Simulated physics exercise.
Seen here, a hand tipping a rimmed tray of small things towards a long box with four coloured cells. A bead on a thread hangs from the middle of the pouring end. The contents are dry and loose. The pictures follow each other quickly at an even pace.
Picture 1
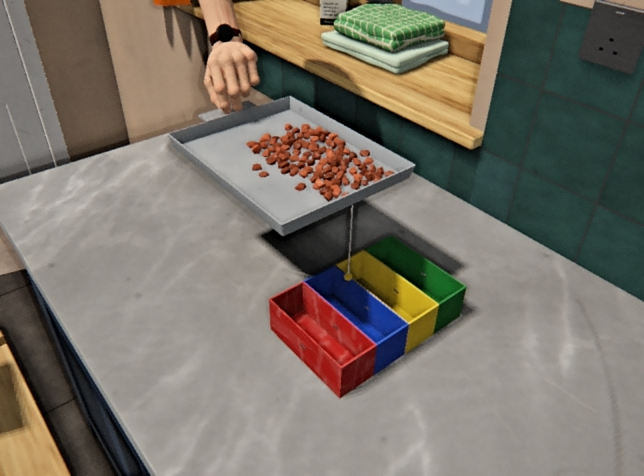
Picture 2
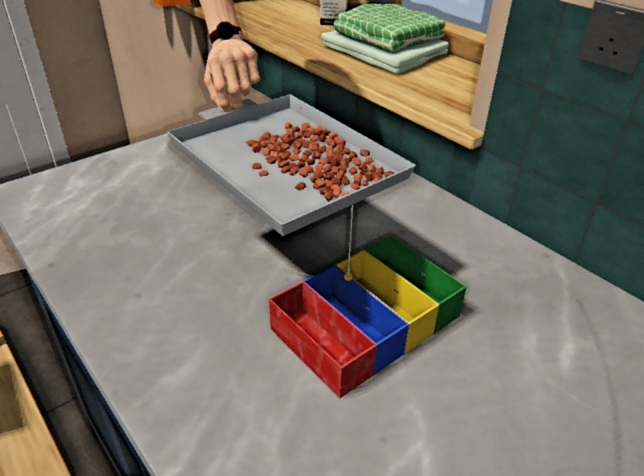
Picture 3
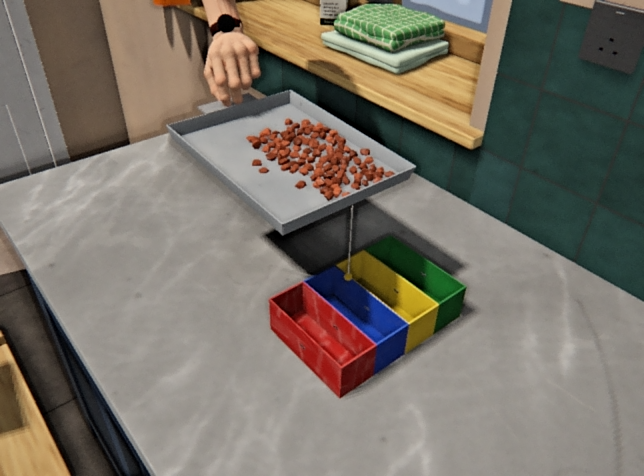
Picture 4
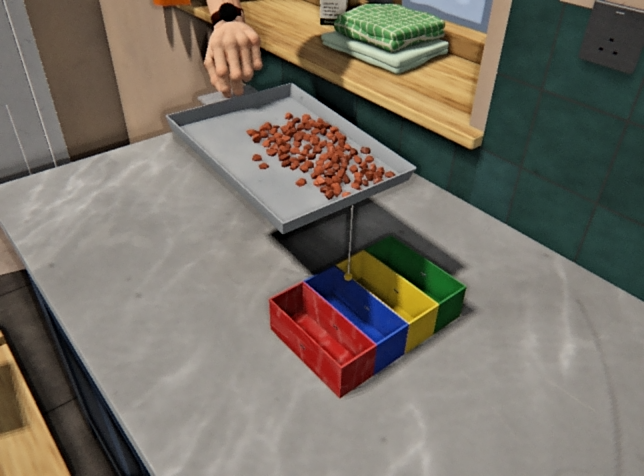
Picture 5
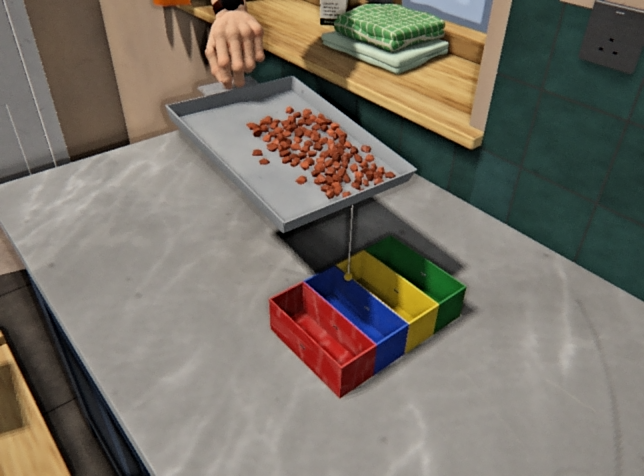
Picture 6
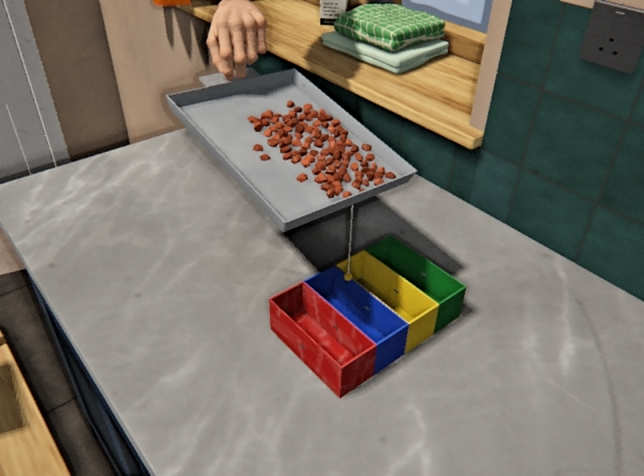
On a grey counter, a hand slightly tilts a tray of reddish bits above coloured cells.
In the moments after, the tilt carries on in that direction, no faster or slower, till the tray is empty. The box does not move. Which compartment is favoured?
The green one ends fullest.
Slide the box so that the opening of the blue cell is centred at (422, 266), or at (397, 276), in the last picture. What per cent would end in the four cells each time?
The first gives 90 %, the second 100 %.
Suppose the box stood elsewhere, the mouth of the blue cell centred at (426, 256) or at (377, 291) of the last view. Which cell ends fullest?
First the cell in red, then the yellow one.
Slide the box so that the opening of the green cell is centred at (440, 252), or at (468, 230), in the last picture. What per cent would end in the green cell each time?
The first gives 0 %, the second 0 %.
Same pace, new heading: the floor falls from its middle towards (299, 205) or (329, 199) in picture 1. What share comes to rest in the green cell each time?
The first gives 0 %, the second 10 %.
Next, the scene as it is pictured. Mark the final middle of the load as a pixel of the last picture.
At about (411, 301).
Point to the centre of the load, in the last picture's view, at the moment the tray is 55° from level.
Roughly at (367, 154).
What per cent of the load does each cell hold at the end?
In per cent, red cell 0, blue cell 0, yellow cell 30 and green cell 60.
Soon, tray tipped steeply; all on the tray.
A while on, tray tipped right over; about two thirds on the tray; a stray few in the green cell; a stray few in the yellow cell; about a third falling or outside the box.
Towards the end, tray tipped past a quarter turn; about half in the green cell; about a third in the yellow cell; a small part in the blue cell; a stray few in the red cell; a small part falling or outside the box.
Finally, tray tipped past a quarter turn; about half in the green cell; about a third in the yellow cell; a small part in the blue cell; a stray few in the red cell; a small part outside the box.
